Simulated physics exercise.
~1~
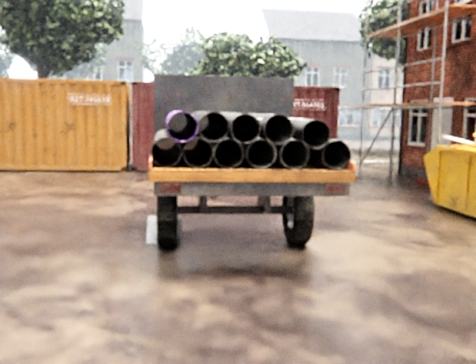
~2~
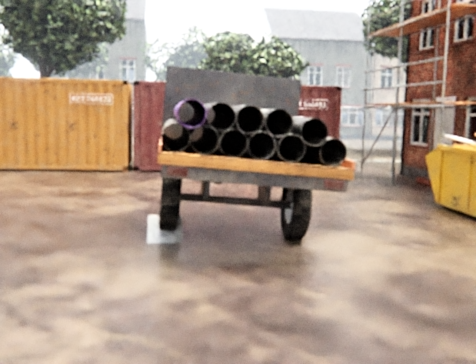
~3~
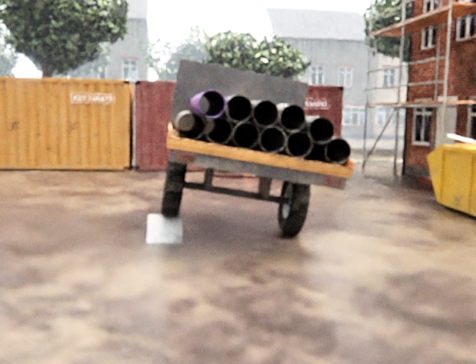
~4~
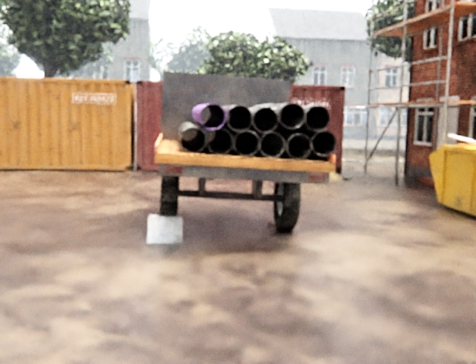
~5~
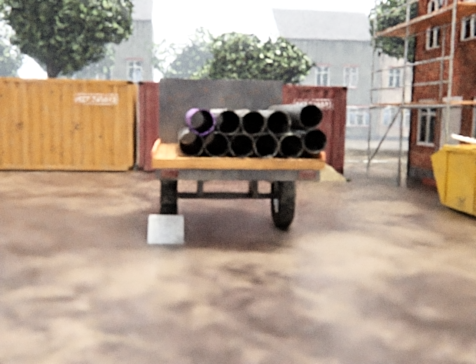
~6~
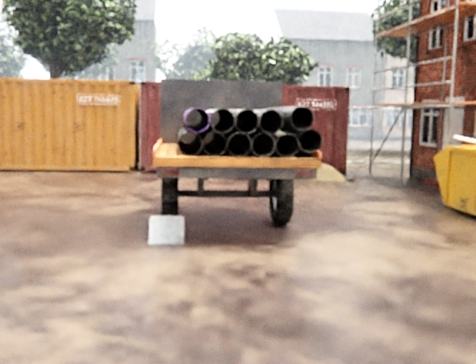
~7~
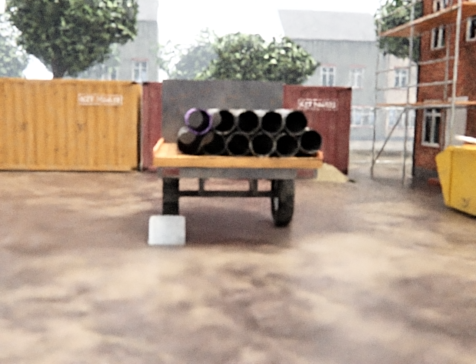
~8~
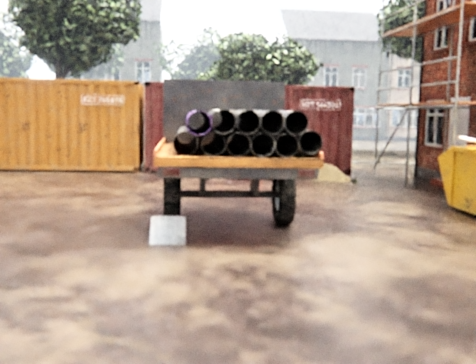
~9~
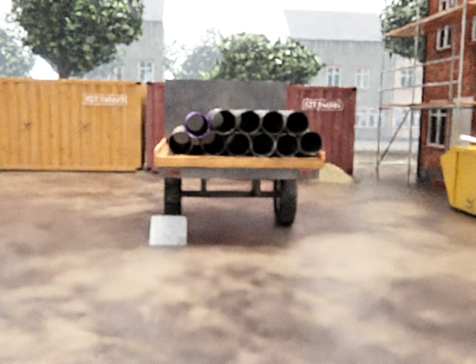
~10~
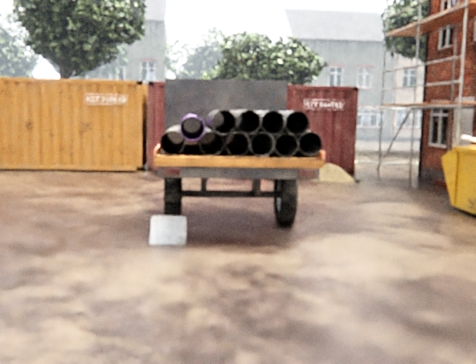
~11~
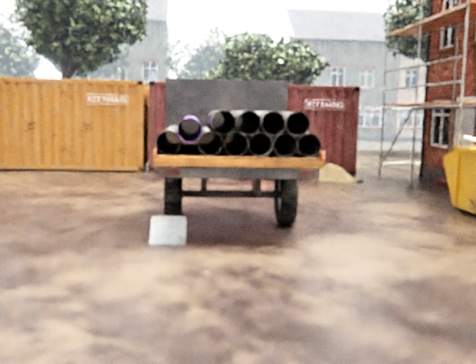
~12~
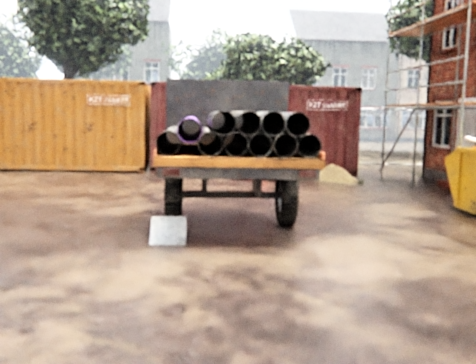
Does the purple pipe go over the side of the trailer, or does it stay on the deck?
The purple pipe stays on the deck, resting up on other pipes towards the left side.
Pipes on a tilting trailer roll right, then drift back left once it levels, all aboard.
